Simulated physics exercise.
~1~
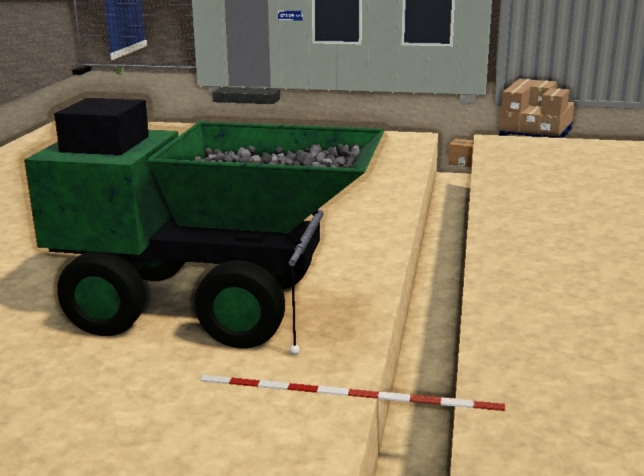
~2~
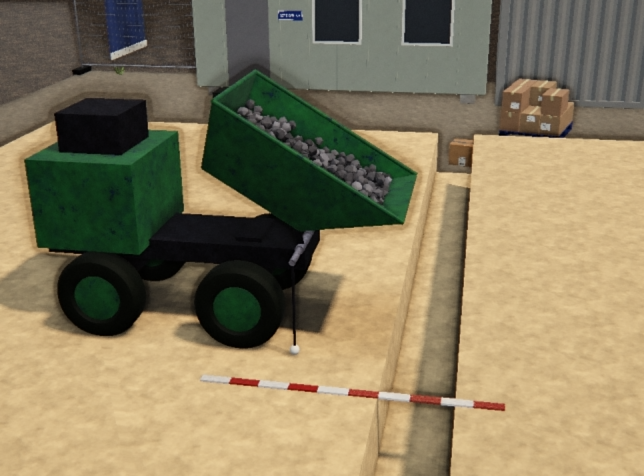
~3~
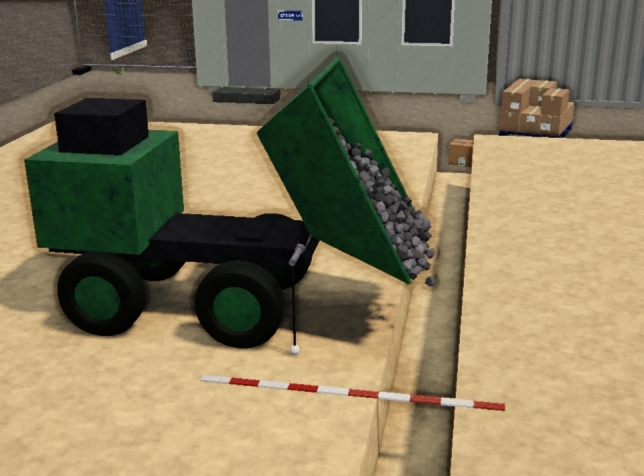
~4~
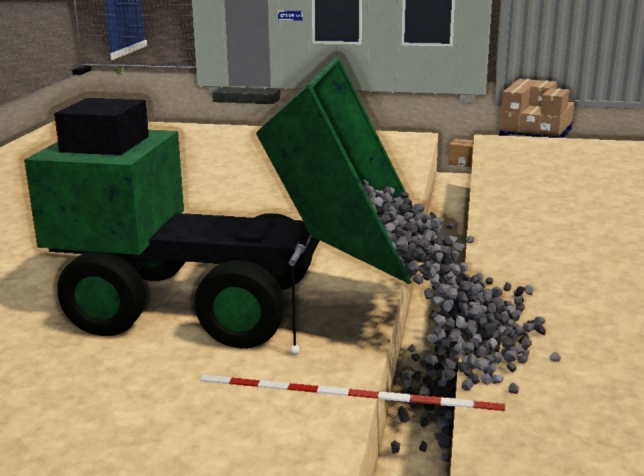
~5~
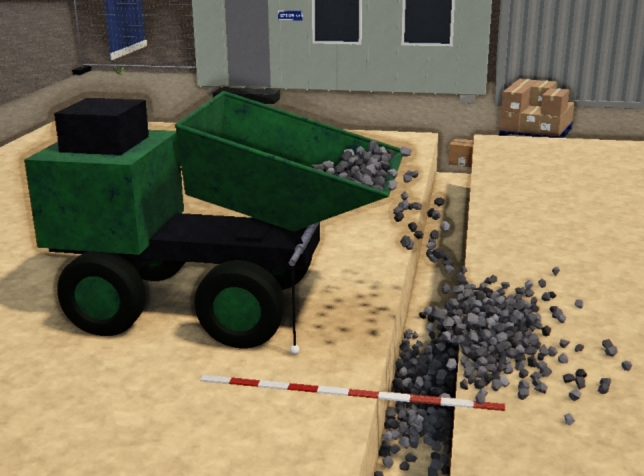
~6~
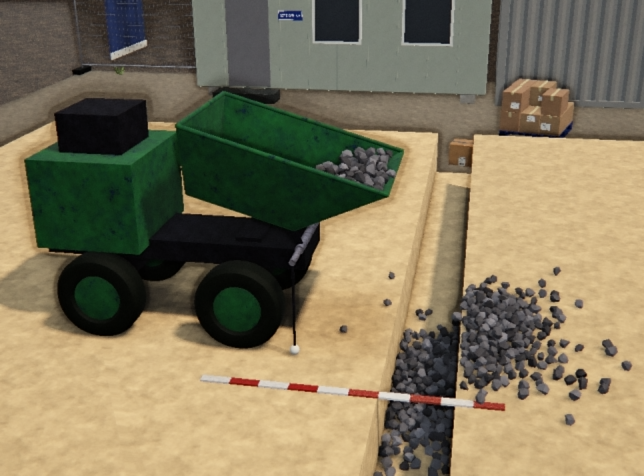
A green dumper tipped its skip steeply to the right, spilling grey stones into the trench and onto the sandy ground beyond, then lowered it partway and stopped with some stones still inside and the rest scattered in and past the trench.
